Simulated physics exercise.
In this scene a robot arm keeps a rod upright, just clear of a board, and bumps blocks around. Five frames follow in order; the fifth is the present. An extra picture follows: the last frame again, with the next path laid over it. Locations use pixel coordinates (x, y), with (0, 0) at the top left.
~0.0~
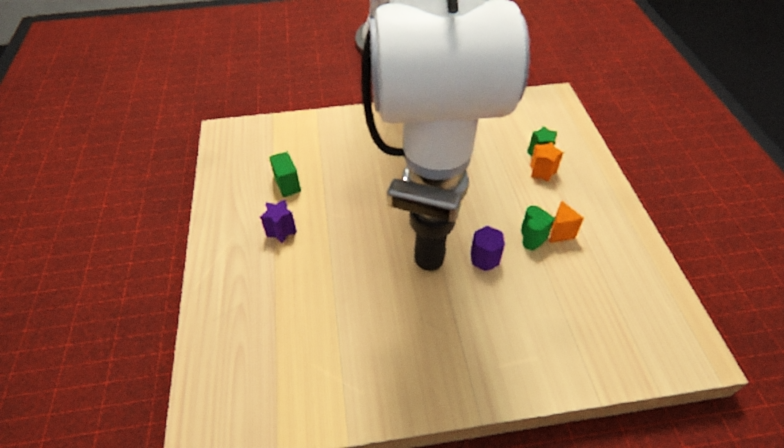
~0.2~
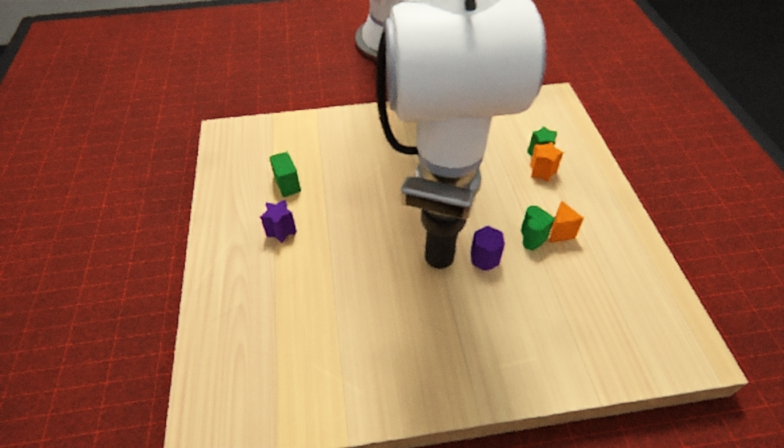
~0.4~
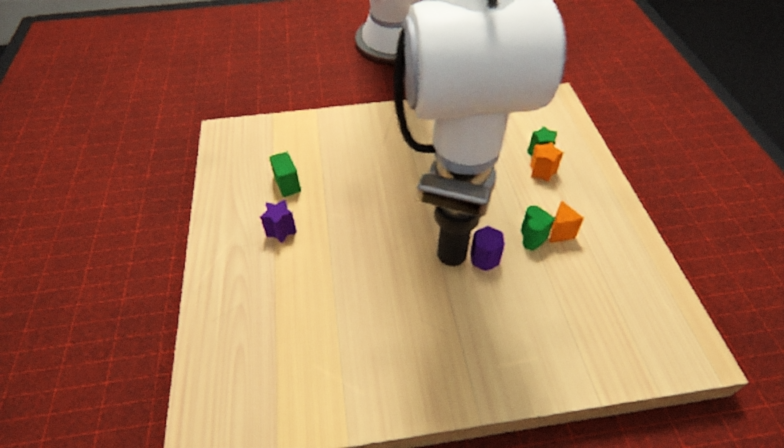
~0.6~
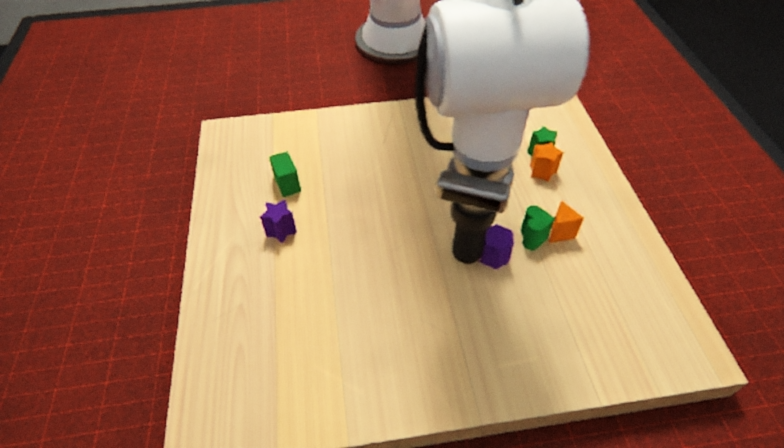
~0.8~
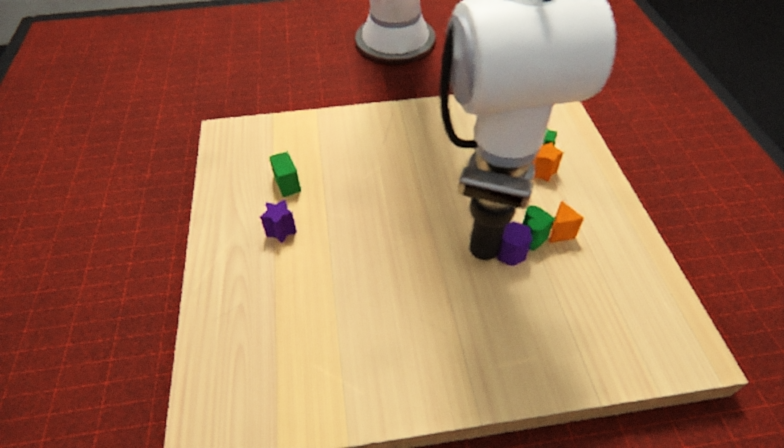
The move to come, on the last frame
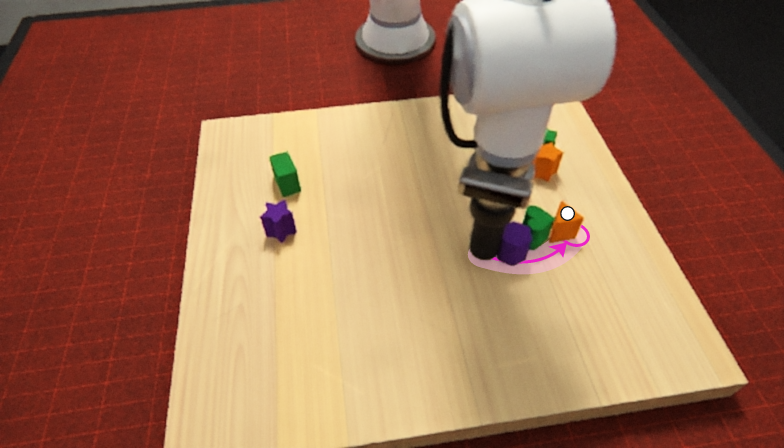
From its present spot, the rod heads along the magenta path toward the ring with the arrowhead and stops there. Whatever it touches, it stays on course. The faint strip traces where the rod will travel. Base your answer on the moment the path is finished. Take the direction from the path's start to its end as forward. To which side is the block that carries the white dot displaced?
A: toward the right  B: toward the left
It's B.
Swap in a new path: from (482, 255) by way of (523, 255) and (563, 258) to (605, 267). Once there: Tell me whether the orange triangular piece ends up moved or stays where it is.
It is shoved along.
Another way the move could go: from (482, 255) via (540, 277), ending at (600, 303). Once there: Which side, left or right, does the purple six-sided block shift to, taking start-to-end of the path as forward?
Well, taking the path from its start to its end as straight ahead, the purple six-sided block moves to the left.
Path on the board, from (482, 255) through (519, 262) and (553, 254) to (574, 234); the dot is on the orange triangular piece.
The first path, step by step. One third of the way, rod at (522, 256); purple six-sided block at (554, 236), turned 20° anticlockwise; green heart-shaped block at (547, 212), turned 45° anticlockwise.
Two thirds of the way, rod at (555, 248); purple six-sided block at (590, 232); green heart-shaped block at (547, 211), turned 55° anticlockwise; orange triangular piece at (571, 212).
At the end, rod at (577, 228); purple six-sided block at (612, 225), turned 35° clockwise; green heart-shaped block at (547, 207), turned 80° anticlockwise; orange triangular piece at (585, 192), turned 20° anticlockwise.
